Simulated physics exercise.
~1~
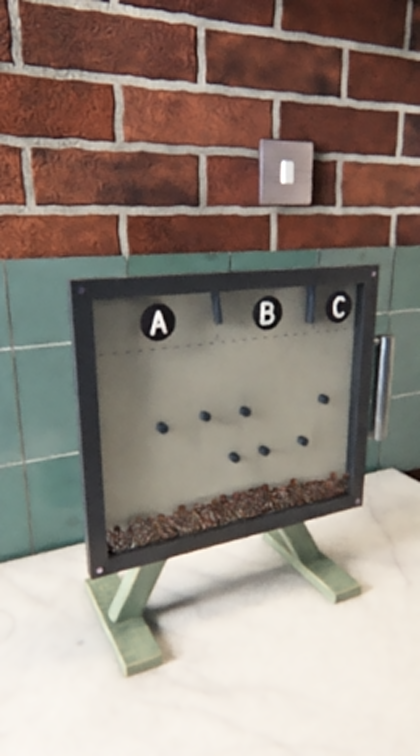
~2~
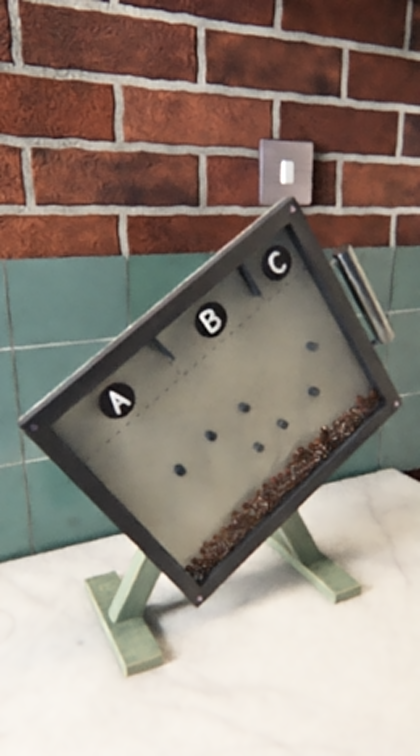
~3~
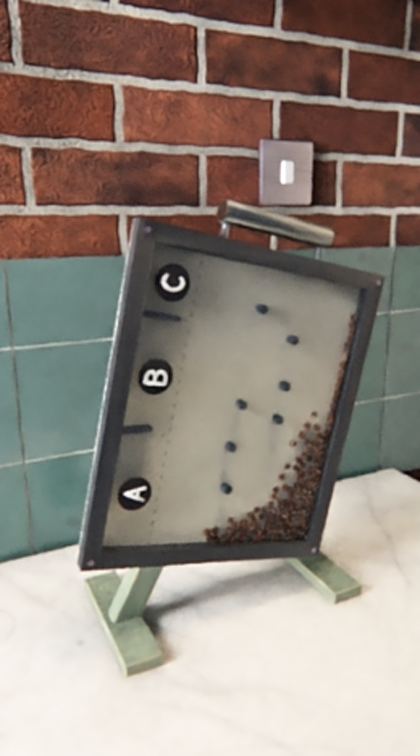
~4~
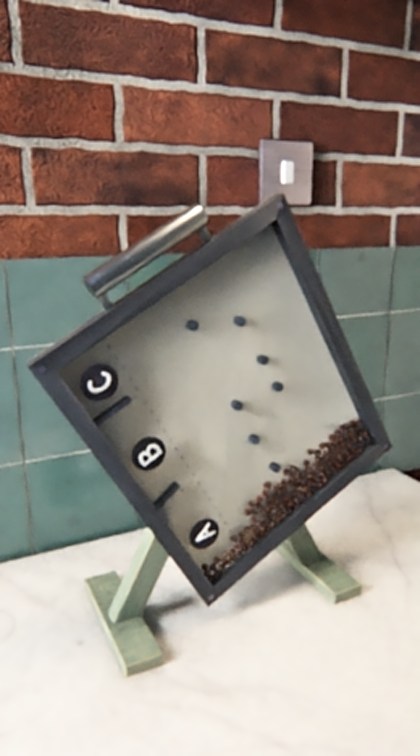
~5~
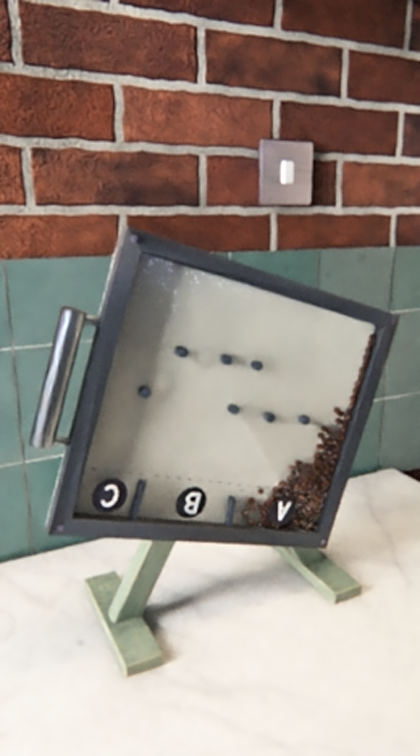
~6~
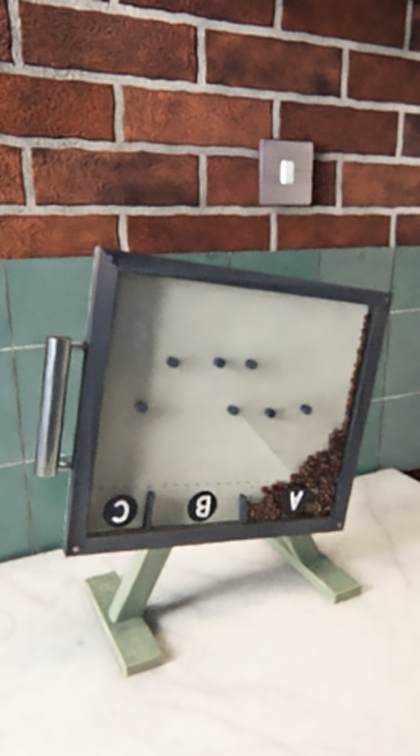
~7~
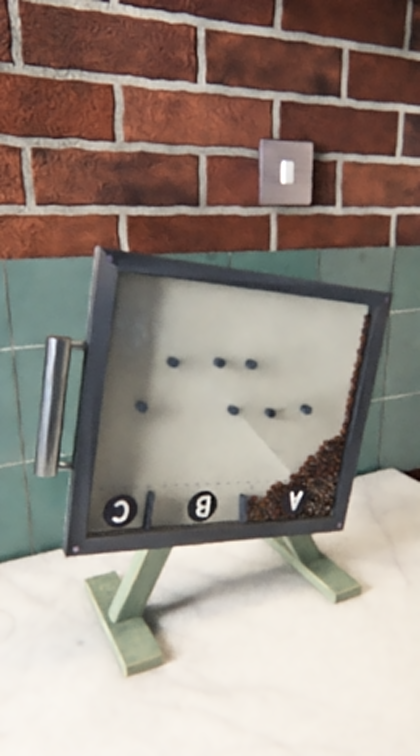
On a marble counter against a brick and green-tiled wall, a clear-faced box of small dark pills turned anticlockwise until it was almost upside down, and the pills slid round and came to rest heaped over pocket A, leaving B and C empty.
